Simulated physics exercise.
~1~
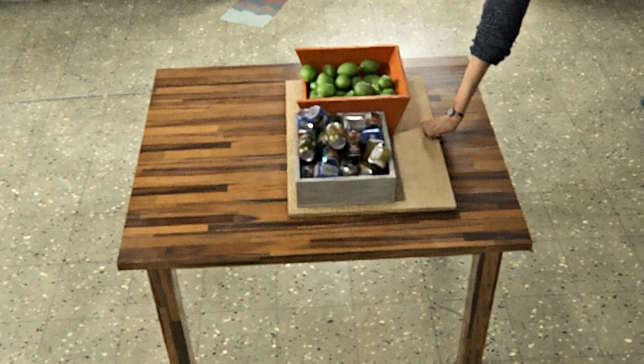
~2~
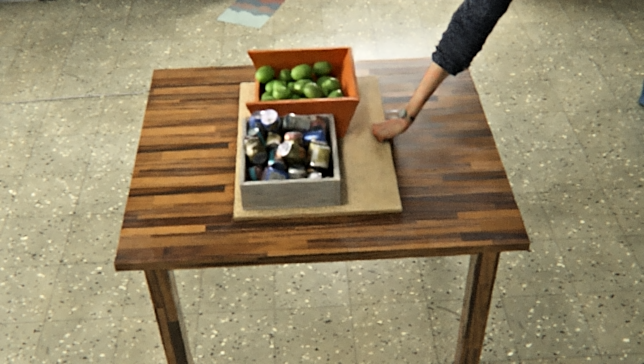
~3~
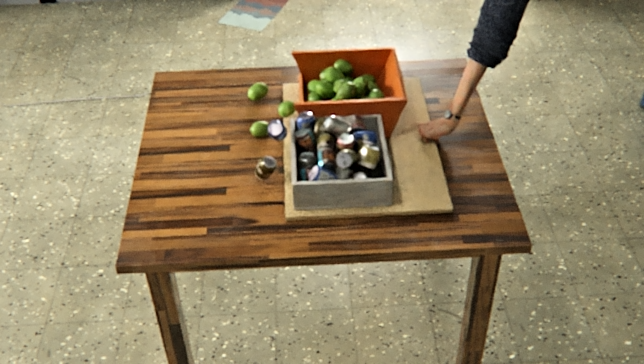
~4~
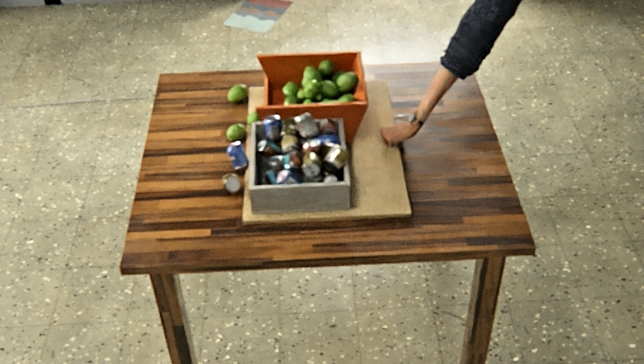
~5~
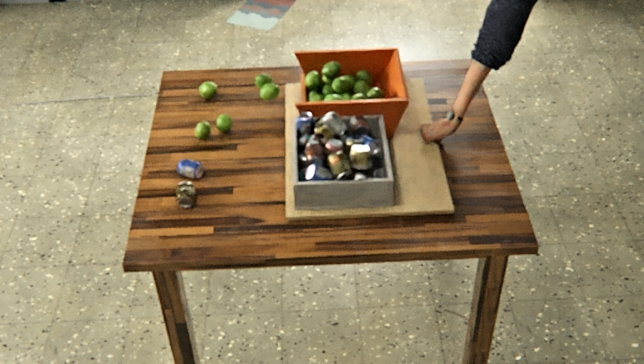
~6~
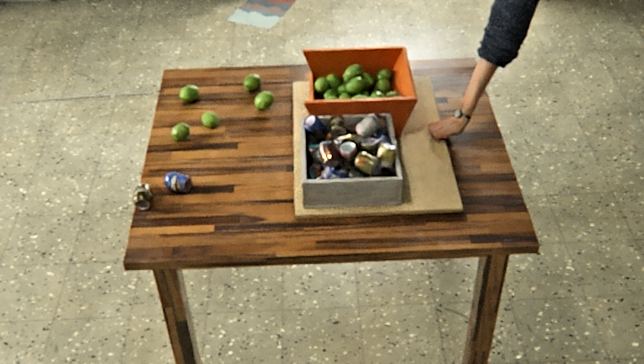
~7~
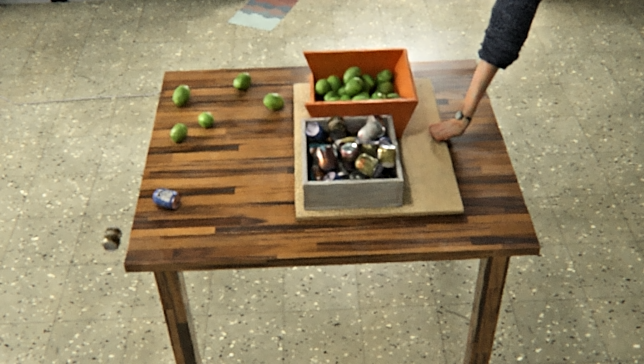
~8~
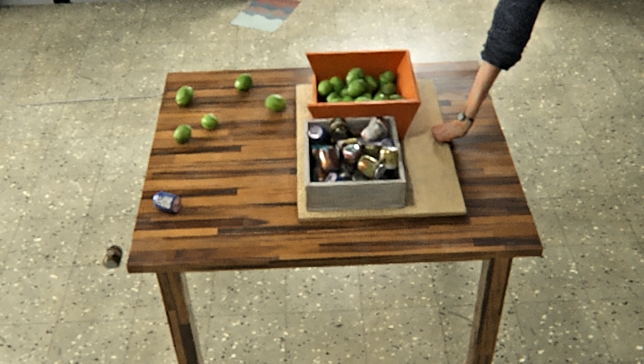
Hand sliding a board of two crates back and forth on a table, spilling limes and cans, one can falling off.
